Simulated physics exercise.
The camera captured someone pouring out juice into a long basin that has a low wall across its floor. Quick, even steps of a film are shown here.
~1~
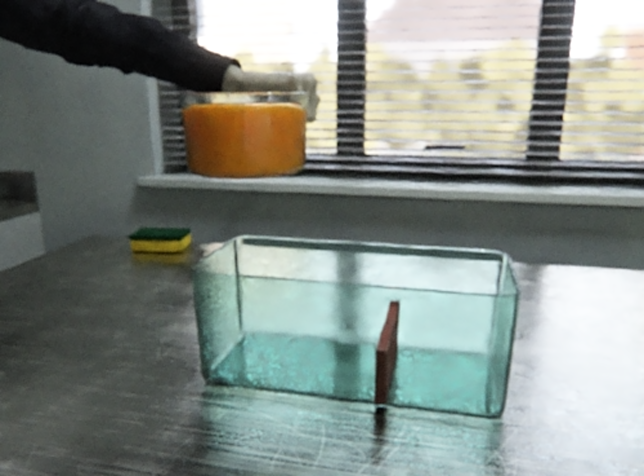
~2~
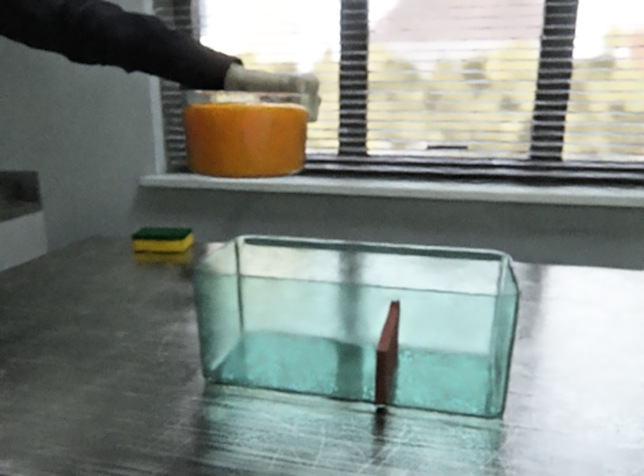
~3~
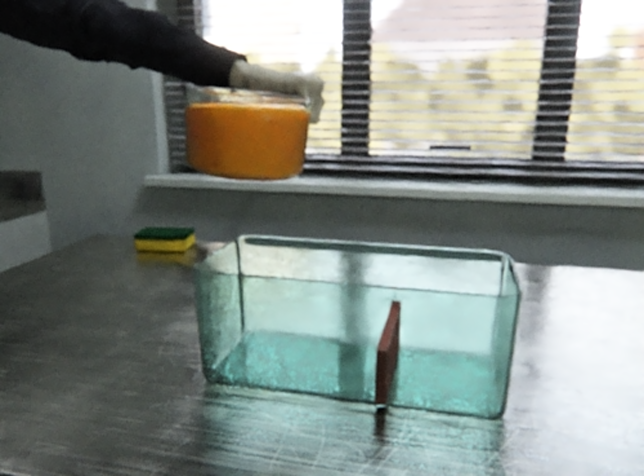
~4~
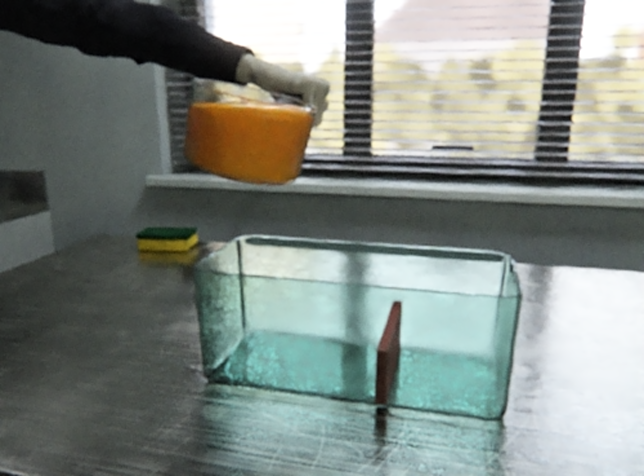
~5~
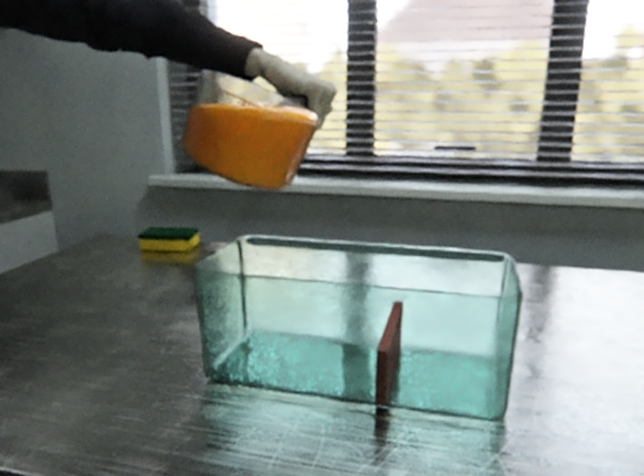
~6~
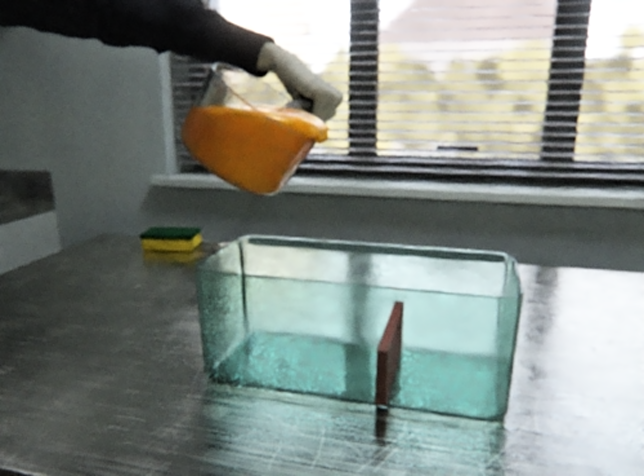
A gloved hand held a clear container of orange juice above a long glass basin with a low reddish-brown wall inside, then gradually tilted it further and further to the right.
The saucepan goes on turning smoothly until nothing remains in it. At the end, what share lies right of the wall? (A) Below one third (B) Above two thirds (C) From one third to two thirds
Option A: Below one third.
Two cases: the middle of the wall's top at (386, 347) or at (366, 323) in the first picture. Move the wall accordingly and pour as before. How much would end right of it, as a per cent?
The first placement leaves close to 25 per cent, the second close to 35 per cent.
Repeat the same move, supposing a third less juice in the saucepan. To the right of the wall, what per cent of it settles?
It comes to around 5 percent.
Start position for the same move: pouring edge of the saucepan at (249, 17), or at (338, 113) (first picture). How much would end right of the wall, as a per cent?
Close to 5 in a hundred, then close to 40 in a hundred.
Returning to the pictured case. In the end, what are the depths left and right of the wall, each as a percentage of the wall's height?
Once it settles, the left reaches around 40 and the right around 10.
A moment on, the saucepan is tipped right over and 30 per cent is still to pour, 28 is left of the wall and 2 right of it.
Next, the saucepan is tipped right over and 6 per cent is still to pour, 83 is left of the wall and 4 right of it.
Then the saucepan is tipped right over and 0 per cent is still to pour, 86 is left of the wall and 7 right of it.
Later the saucepan is tipped right over and 0 per cent is still to pour, 88 is left of the wall and 8 right of it.
In the end 88 per cent lies left of the wall, 8 right of it and 4 outside.
